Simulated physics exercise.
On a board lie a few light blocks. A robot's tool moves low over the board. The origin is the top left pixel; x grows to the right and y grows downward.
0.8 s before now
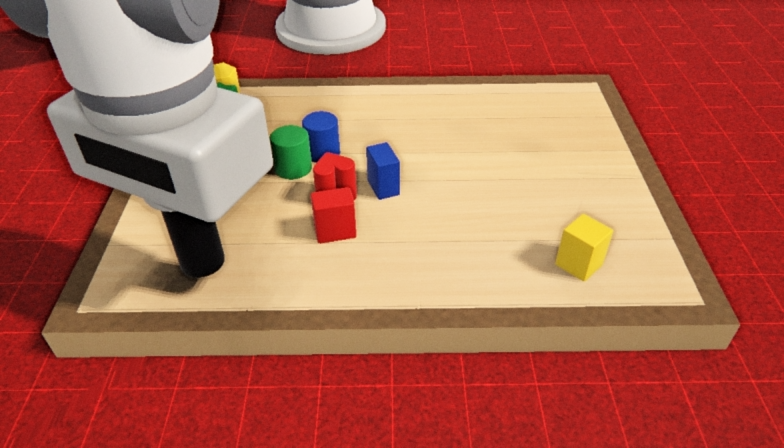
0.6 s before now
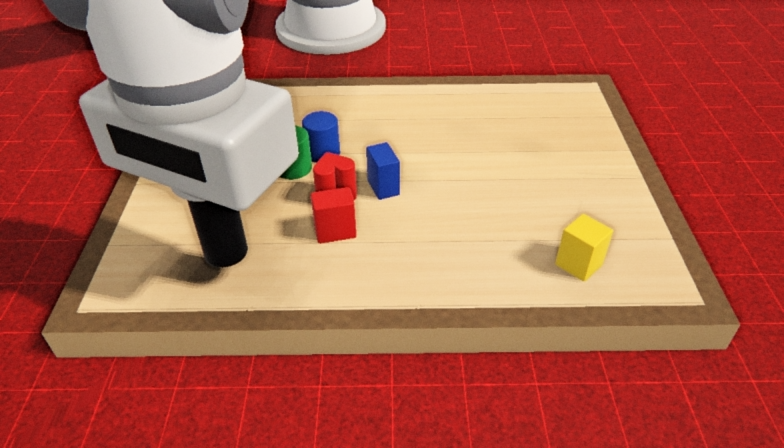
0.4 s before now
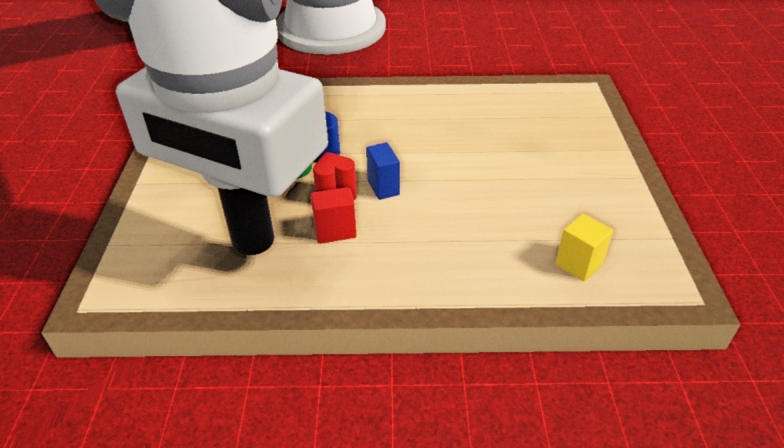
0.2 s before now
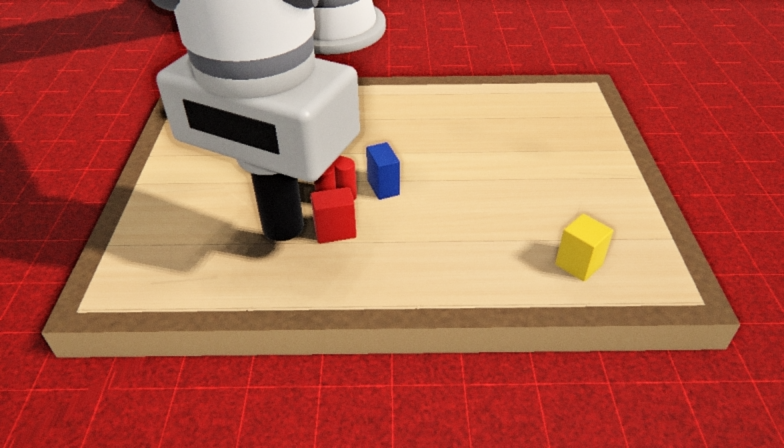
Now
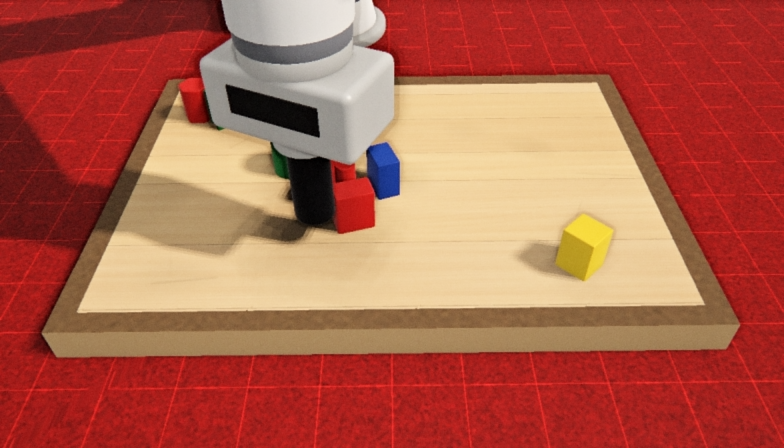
A robot arm moved its black tool rightward and slightly away across a wooden board of colored blocks, then nudged a red block a little to the right, while the yellow block stayed still.
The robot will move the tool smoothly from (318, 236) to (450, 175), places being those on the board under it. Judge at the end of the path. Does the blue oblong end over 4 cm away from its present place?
No.
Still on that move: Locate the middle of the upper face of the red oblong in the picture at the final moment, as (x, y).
It should be at about (488, 137).
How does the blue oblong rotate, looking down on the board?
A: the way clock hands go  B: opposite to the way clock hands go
B.
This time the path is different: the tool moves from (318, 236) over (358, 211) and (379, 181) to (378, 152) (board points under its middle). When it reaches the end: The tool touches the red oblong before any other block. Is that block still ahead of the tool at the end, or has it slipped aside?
Slid off.
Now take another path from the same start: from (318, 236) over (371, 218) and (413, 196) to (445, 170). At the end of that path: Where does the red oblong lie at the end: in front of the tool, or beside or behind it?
My prediction: In front.
The first path, step by step. One third of the way, tool (365, 193); red oblong (399, 168); blue oblong (384, 151).
Two thirds of the way, tool (410, 173); red oblong (445, 151); blue oblong (396, 143), turned 75° anticlockwise.
At the end, tool (451, 154); red heart block still; red oblong (488, 137), turned 15° clockwise; blue oblong (400, 141), turned 100° anticlockwise.
